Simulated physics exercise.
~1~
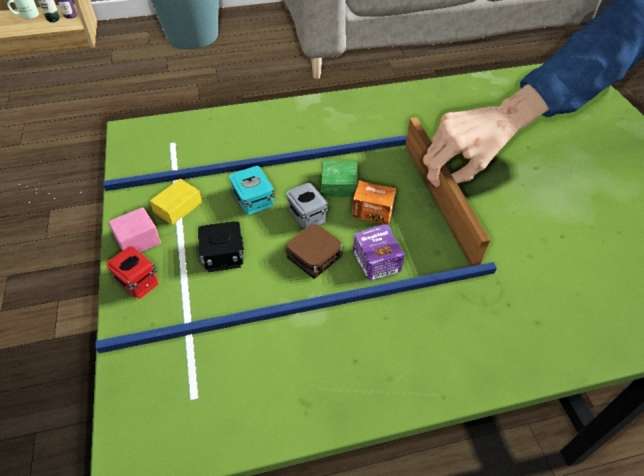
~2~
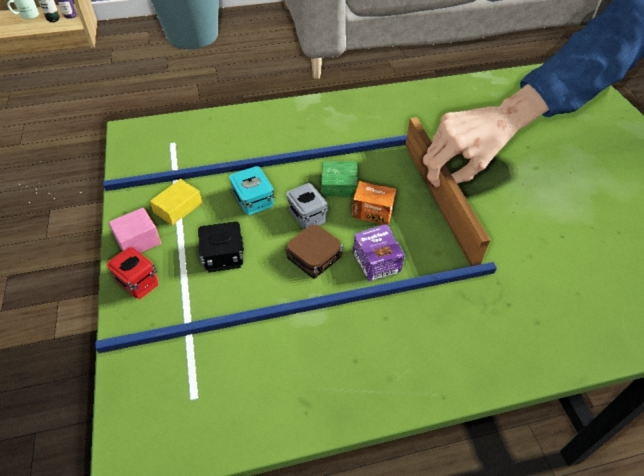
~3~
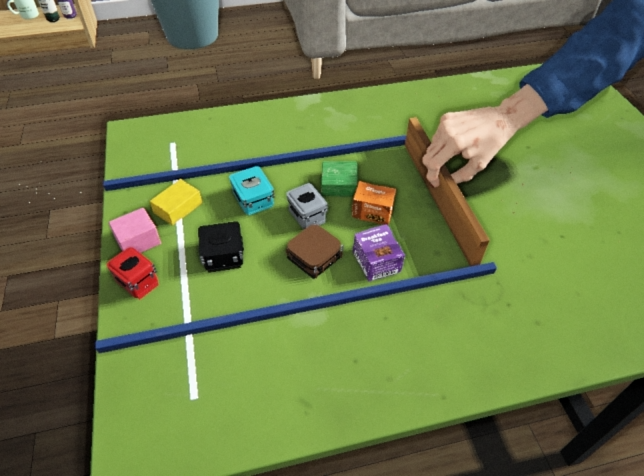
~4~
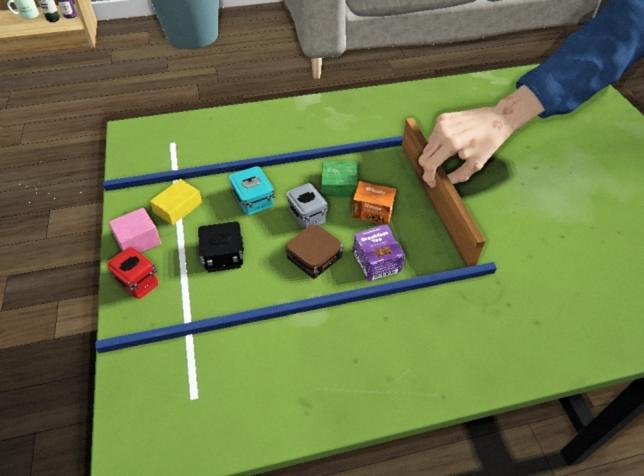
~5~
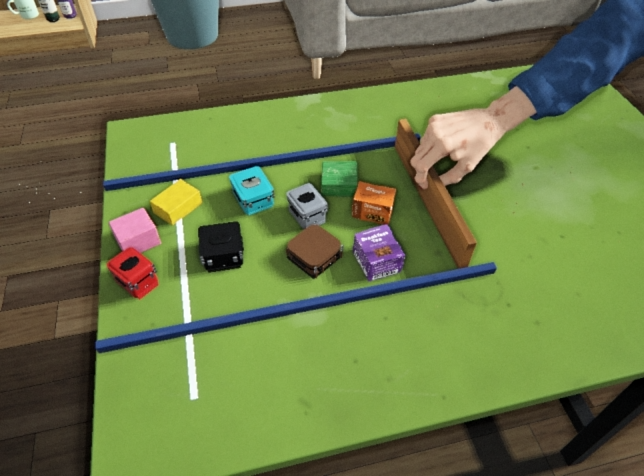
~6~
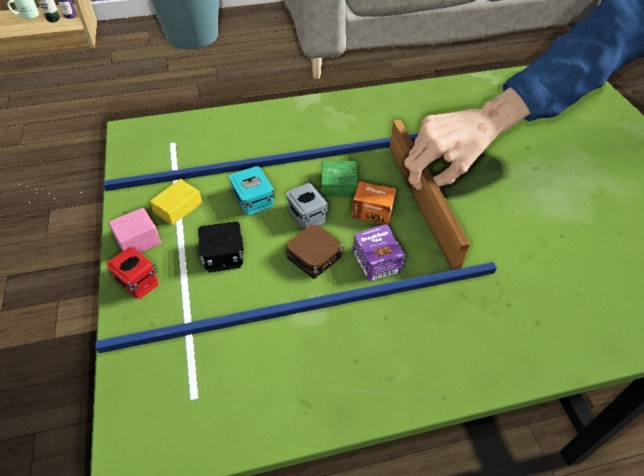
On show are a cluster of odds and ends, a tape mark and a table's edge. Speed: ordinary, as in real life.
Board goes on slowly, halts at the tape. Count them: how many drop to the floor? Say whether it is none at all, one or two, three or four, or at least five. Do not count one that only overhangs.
Well, what drops off the end works out to three or four of them.
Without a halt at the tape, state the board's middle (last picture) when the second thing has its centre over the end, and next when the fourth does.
It sits near (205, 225), and then near (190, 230).
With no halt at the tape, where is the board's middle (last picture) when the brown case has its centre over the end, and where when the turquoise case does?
The middle would be close to (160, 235) and then close to (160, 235).
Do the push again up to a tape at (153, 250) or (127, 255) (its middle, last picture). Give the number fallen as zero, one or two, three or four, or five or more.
At each place: At least five and five or more.
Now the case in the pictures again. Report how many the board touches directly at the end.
The figure is 3.
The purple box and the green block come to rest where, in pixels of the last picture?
The first near (164, 292), the second near (159, 210).
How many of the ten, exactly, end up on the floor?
Count: 4.
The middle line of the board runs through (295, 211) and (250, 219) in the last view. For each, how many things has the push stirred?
Counts: 7 / 10.
Early on, none off yet; red case at rest near (133, 273); pink block at rest near (135, 233); yellow block at rest near (176, 202).
Finally, the number that fall off is three or four; lost, black case, yellow block, pink block and red case.
